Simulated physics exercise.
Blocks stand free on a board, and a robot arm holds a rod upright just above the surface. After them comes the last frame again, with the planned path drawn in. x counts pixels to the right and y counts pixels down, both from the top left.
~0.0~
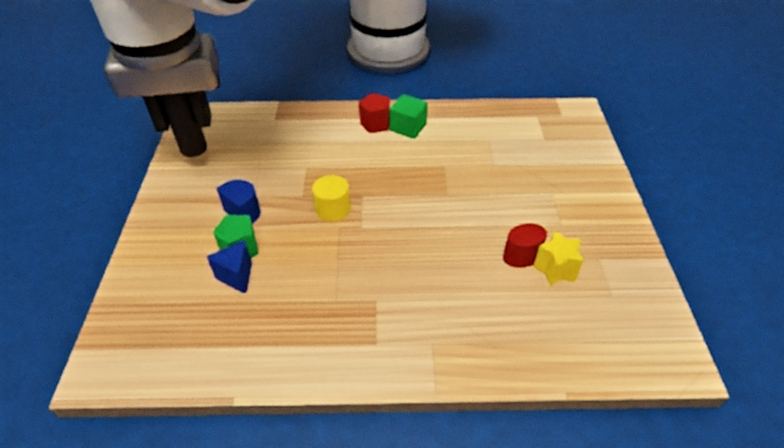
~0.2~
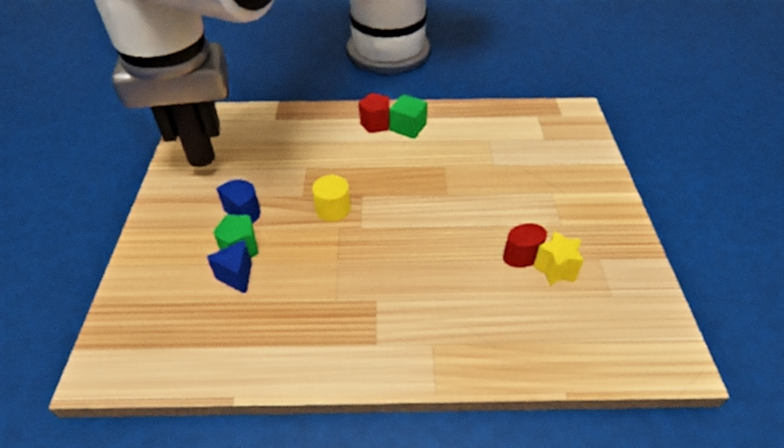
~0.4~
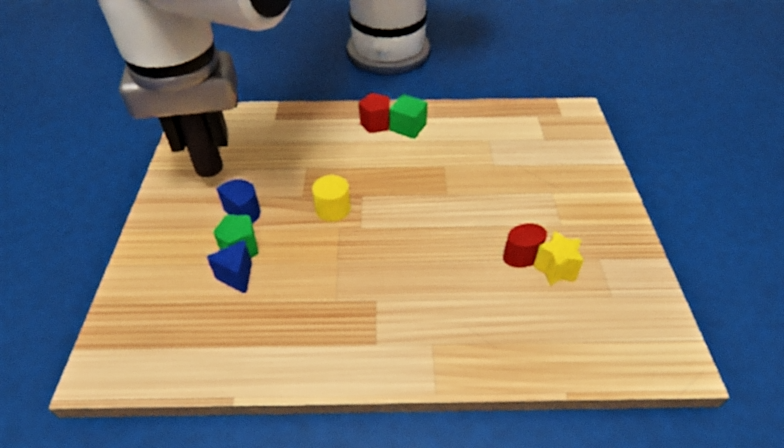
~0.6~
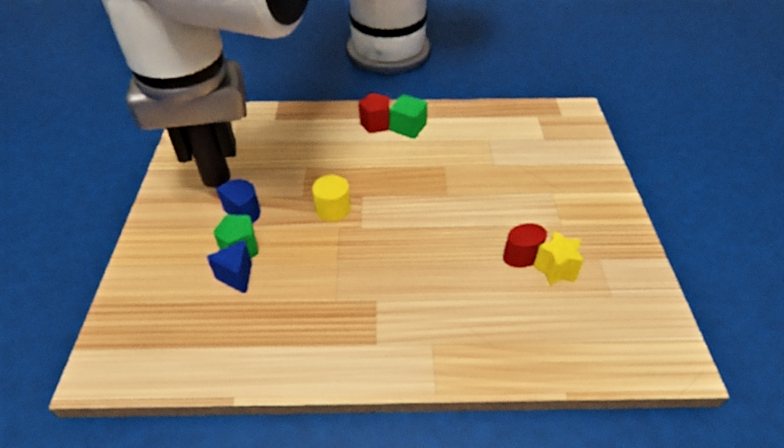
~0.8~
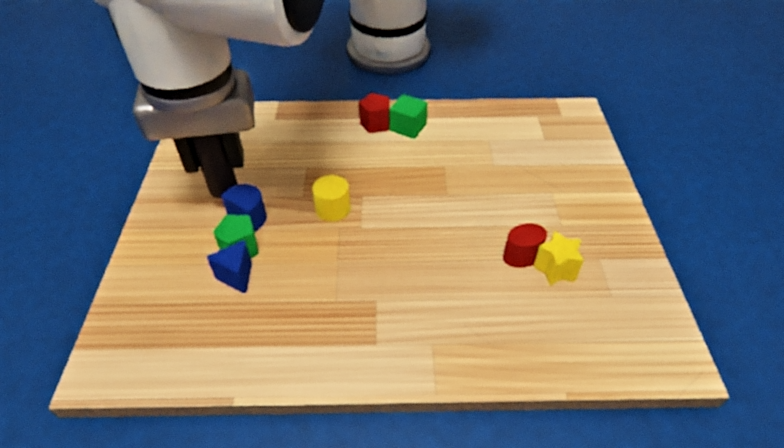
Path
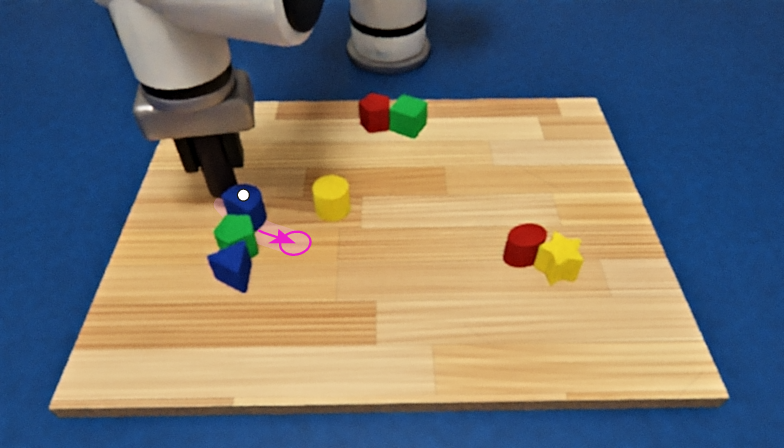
On a wooden board over a blue surface, coloured blocks sit in scattered groups while a robot arm holds a dark rod near the upper left. The rod moves down and slightly right toward the blue D-shaped block, then nudges it slightly down and to the right as the other blocks stay still.
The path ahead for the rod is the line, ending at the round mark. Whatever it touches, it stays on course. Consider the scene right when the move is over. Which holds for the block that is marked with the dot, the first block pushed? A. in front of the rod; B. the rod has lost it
The one that fits is A, in front of the rod.
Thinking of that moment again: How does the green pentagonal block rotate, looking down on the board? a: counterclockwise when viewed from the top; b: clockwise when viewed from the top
b
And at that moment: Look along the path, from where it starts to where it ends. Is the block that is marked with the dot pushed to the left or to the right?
It moves over to the left.
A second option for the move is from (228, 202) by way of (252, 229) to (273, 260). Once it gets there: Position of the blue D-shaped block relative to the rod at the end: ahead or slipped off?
At that point it is off to one side or behind.
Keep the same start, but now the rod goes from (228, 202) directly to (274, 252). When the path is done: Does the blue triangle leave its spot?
Yes
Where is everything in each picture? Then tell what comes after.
In the first picture, lower end of the rod (194, 150), tops of blocks, blue triangle (230, 256), green pentagonal block (233, 227), blue D-shaped block (238, 190).
In the second picture, rod (202, 160), blocks as before.
In the third picture, rod (210, 170), blocks as before.
In the fourth picture, rod (217, 180), blocks as before.
In the fifth picture, rod (224, 190), blue triangle (230, 256), green pentagonal block (233, 227), blue D-shaped block (243, 195).
The drawn path runs from (228, 202) by way of (254, 228) to (295, 243); the dot is on the blue D-shaped block.
The first path, step by step. One third of the way, rod (241, 208); blue D-shaped block (266, 210), turned 20° anticlockwise.
Two thirds of the way, rod (264, 222); green pentagonal block (234, 231), turned 20° clockwise; blue D-shaped block (293, 220), turned 25° anticlockwise.
At the end, rod (293, 231); blue triangle not moved; green pentagonal block (234, 231), turned 20° clockwise; blue D-shaped block (324, 227), turned 40° anticlockwise.
